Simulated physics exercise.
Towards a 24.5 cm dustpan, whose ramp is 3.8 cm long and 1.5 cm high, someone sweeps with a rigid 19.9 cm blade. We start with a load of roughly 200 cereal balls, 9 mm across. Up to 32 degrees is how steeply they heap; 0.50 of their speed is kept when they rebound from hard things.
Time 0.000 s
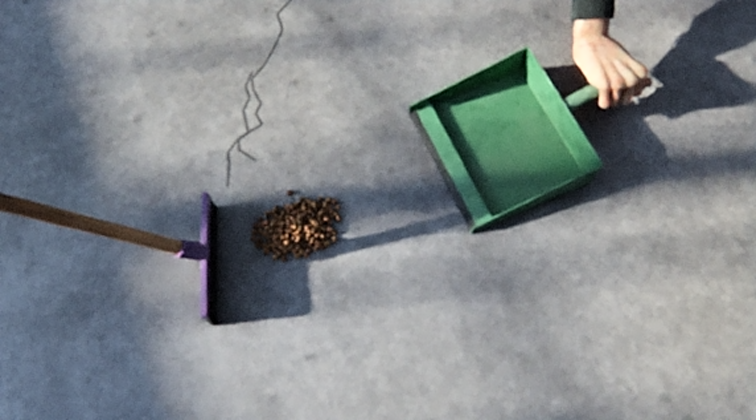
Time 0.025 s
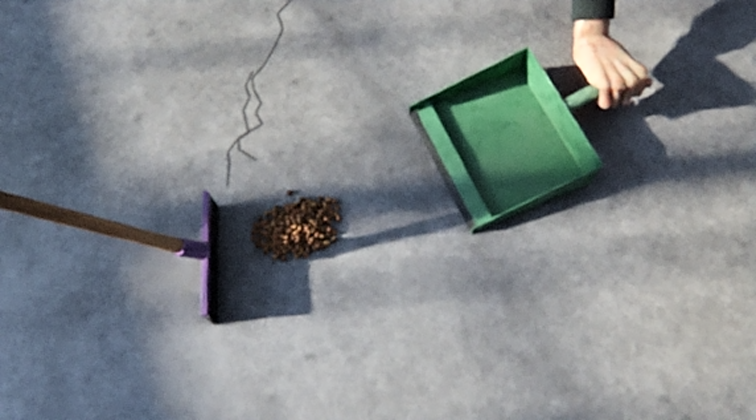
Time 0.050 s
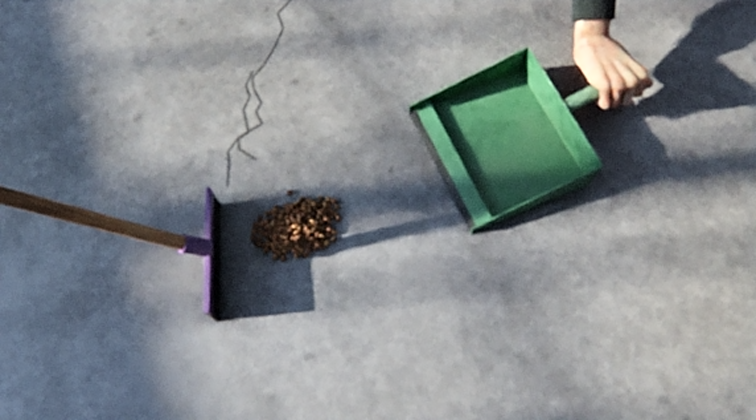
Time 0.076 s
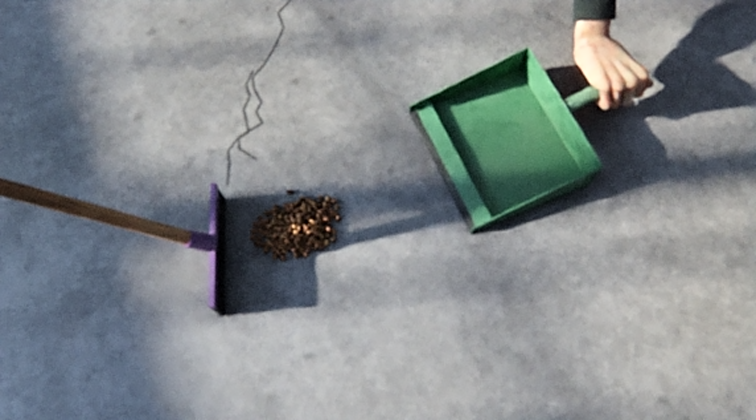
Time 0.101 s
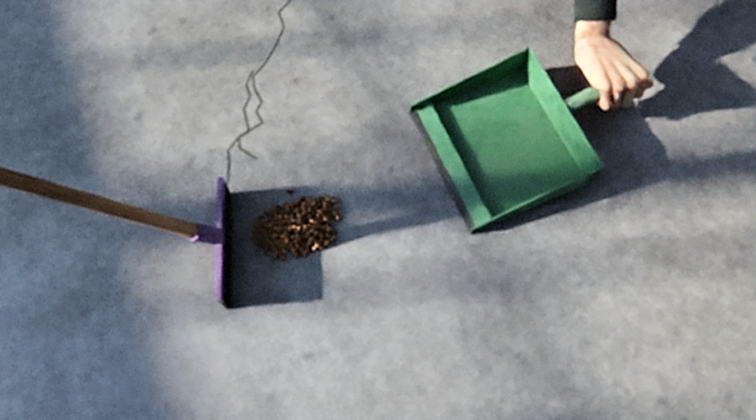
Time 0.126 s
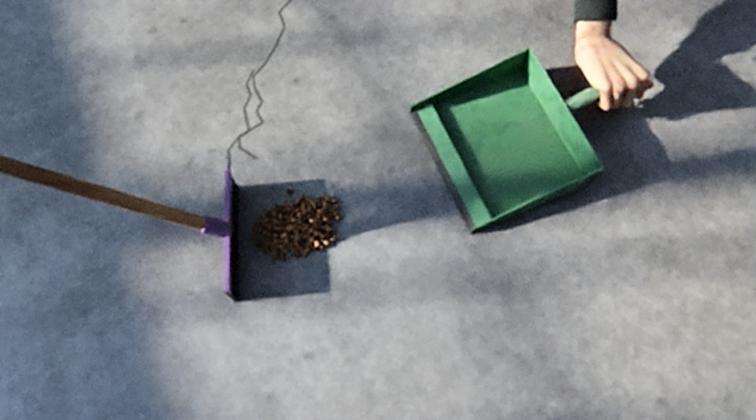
The clip shows a purple blade on a wooden handle sliding slightly right and upward across a grey surface toward a small heap of brown pieces, which stays still while a hand holds a green dustpan in place at right.
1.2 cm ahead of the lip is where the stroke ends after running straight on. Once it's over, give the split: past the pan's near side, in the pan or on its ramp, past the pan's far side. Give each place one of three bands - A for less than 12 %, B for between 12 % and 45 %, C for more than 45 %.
At the end, near side: A small amount. Pan: A small amount. Far side: A small amount.
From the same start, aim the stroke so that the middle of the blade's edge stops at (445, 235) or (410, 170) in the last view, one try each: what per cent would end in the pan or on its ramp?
The two tries give about 20 and 10 percent.
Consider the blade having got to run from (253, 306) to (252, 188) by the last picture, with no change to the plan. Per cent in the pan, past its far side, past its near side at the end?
Split: Pan = 25, far = 5, near = 25.
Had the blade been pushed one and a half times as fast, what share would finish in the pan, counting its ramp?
It would be around 0 per cent.
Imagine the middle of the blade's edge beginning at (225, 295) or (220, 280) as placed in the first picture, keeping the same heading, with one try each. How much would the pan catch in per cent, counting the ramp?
The two tries give about 0 % and about 0 %.
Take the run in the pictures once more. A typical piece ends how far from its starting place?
It comes to some 10 cm.
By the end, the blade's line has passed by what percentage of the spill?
About 60 percent.
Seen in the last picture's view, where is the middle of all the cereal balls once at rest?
Roughly pixel (366, 207).
After 0.40 s, middle of the blade 20 cm from the lip; 0 % over the lip, far side 0 %, near side 0 %.
Then, at 0.58 s, middle of the blade 10 cm from the lip; 0 % over the lip, far side 0 %, near side 0 %.
Then, at 0.88 s, middle of the blade 4 cm from the lip; 0 % over the lip, far side 5 %, near side 0 %.
By 1.2 s all is still; near side 0 %, pan 0 %, far side 5 %, in front of the lip or behind the blade 95 %.
